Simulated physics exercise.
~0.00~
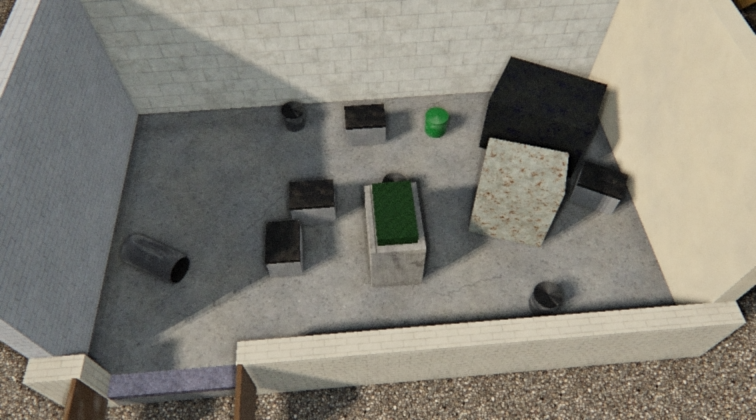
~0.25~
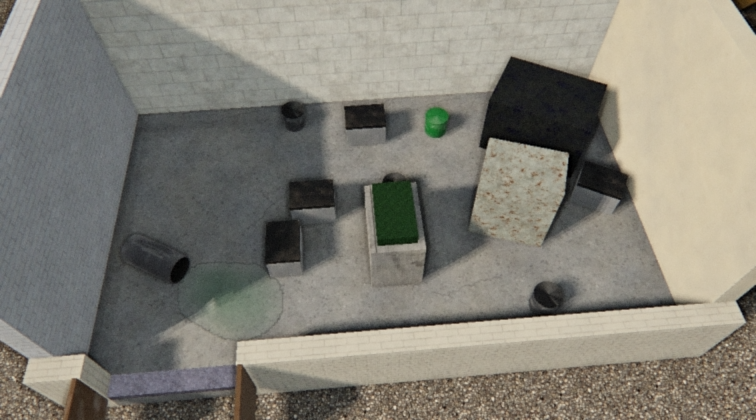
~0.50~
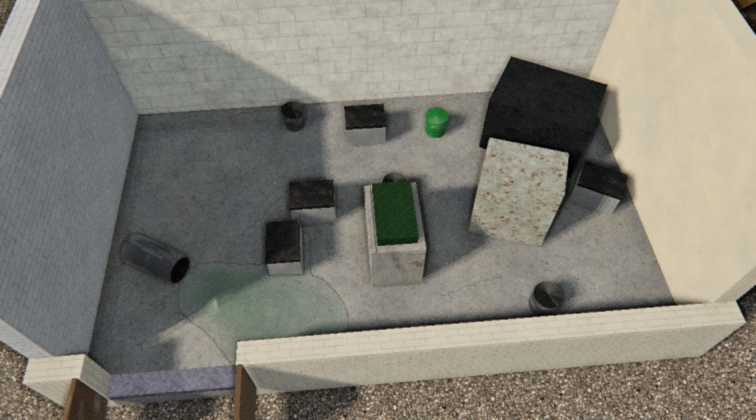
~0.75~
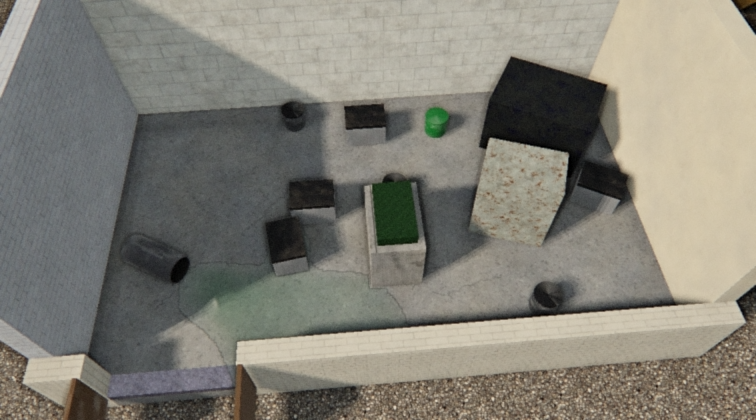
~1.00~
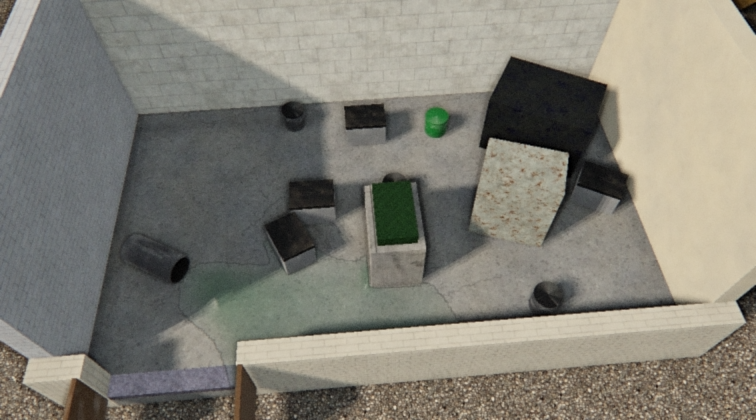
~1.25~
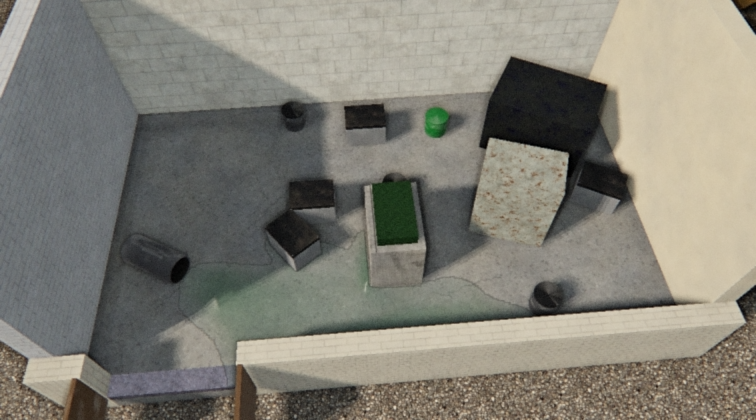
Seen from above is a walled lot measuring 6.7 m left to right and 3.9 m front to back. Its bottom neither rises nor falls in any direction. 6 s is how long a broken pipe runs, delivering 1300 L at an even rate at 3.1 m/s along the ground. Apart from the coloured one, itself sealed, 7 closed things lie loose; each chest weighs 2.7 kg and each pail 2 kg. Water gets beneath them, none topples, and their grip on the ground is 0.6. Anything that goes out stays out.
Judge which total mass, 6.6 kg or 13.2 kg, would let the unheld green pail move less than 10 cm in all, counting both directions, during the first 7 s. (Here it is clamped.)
The minimum that works is the lighter fill.
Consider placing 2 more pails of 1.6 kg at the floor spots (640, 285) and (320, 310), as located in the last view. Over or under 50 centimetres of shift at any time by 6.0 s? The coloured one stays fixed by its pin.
Result, in sequence: Exceeded; exceeded.
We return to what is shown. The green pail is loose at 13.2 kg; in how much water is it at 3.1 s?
Depth: Approx. 0 cm.
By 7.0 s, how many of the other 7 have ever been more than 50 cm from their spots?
Counting them up, I find 3.
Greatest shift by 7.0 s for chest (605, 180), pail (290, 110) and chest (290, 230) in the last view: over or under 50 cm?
In sequence: Beyond the mark / within the mark / within the mark.
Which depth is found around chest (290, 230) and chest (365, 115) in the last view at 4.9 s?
Depth approx. 1 cm / 1 cm.
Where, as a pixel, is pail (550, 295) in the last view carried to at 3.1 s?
Look for it near (634, 196).
After 1.8 s the green pail would be 0 cm from its start with 6.6 kg and 0 cm from its start with 13.2 kg; 0 cm of water round it then.
After 3.1 s the green pail would be 0 cm from its start with 6.6 kg and 0 cm from its start with 13.2 kg; 0 cm of water round it then.
After 4.9 s the green pail would be 0 cm from its start with 6.6 kg and 0 cm from its start with 13.2 kg; 0 cm of water round it then.
After 7.0 s the green pail would be 0 cm from its start with 6.6 kg and 0 cm from its start with 13.2 kg; 6 cm of water round it then.
